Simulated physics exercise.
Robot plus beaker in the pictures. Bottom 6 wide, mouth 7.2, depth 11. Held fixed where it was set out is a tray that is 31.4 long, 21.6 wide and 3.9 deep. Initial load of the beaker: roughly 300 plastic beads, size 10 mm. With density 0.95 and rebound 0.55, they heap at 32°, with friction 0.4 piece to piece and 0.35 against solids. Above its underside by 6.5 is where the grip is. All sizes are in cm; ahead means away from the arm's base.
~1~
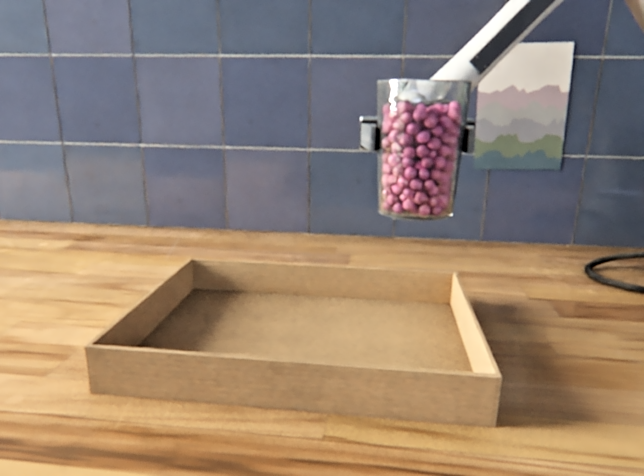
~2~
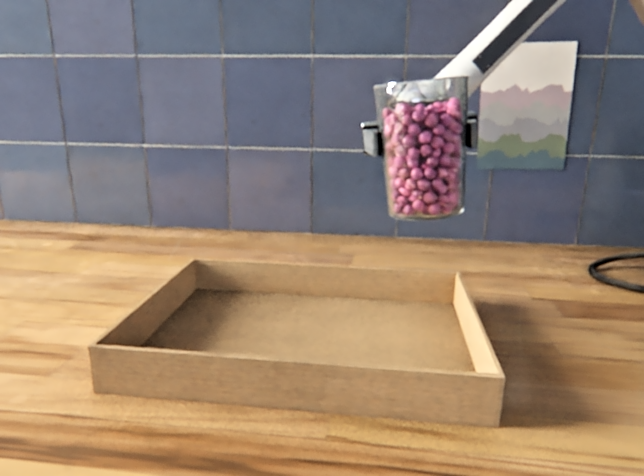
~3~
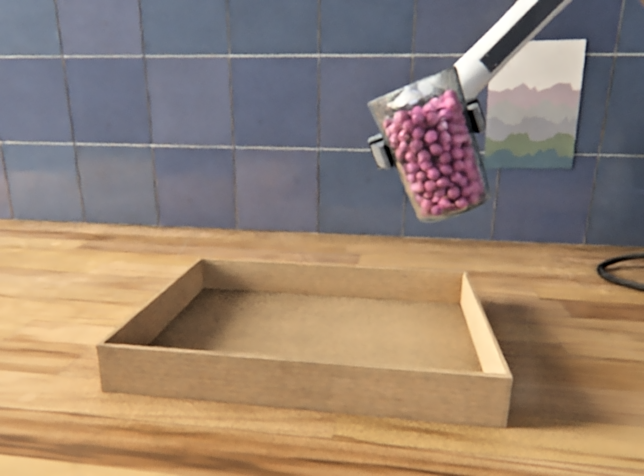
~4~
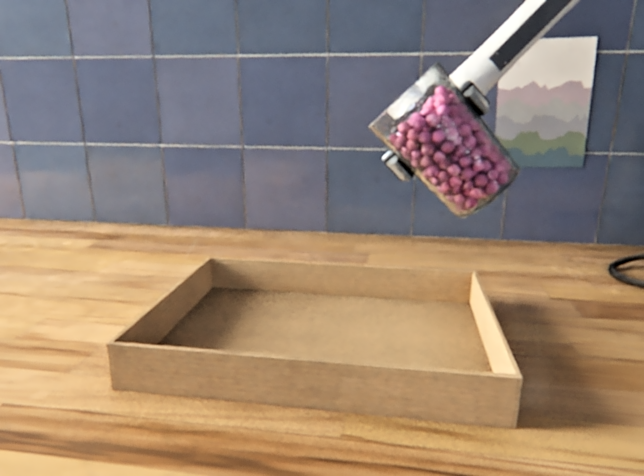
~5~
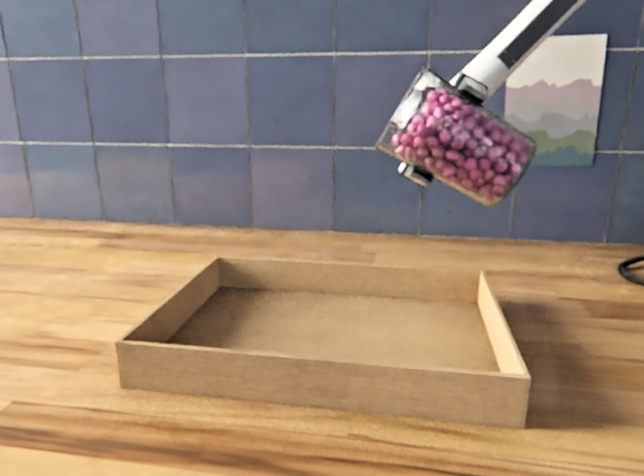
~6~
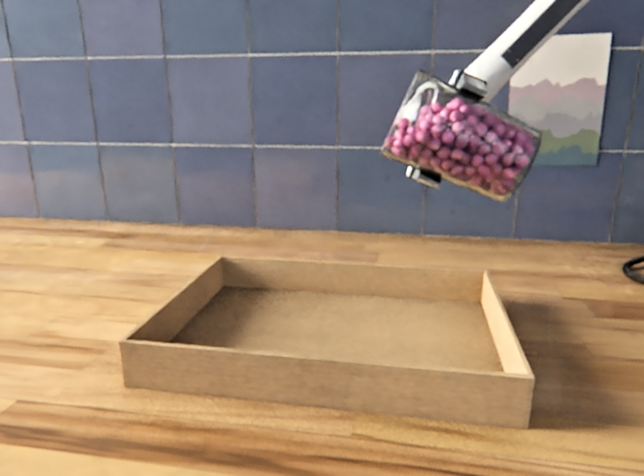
A robotic arm held a clear beaker of pink beads upright above an empty, shallow wooden tray, then steadily tilted it until it leaned well over, its open end toward the left.
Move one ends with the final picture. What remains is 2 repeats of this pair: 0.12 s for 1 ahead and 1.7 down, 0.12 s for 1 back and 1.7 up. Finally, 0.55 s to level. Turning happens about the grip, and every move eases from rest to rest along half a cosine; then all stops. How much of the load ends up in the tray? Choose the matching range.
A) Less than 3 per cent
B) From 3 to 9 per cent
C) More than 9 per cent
Less than 3 per cent (A).
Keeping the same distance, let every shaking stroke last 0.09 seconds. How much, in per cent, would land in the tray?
I'd expect close to 0 in a hundred.
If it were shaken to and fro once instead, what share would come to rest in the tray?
I'd expect something close to 0 per cent.
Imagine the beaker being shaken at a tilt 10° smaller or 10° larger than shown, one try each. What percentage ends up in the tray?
About 0 per cent for the first try and 5 per cent for the second.
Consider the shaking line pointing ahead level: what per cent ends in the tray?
Some 5 in a hundred.
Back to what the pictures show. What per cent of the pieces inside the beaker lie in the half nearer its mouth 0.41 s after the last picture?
Estimate: Around 45 %.
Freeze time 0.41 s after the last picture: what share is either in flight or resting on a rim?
That comes to about 0 per cent, more or less.
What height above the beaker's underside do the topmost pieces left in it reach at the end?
Around 10.5 centimetres above the underside.
Then, 0.41 s after the last picture, tilted 67° forward, highest piece 21 above the table; 294 in the beaker, 1 in the tray, 1 in flight or on a rim.
Then, 0.82 s after the last picture, tilted 21° forward, highest piece 23 above the table; 294 in the beaker, 2 in the tray.
Then, 1.23 s after the last picture, level, highest piece 24 above the table; 294 in the beaker, 2 in the tray.
Then, 2.28 s after the last picture, level, highest piece 24 above the table; 294 in the beaker, 2 in the tray.
Final count, 294 in the beaker, 2 in the tray. That is 1 % in the tray.
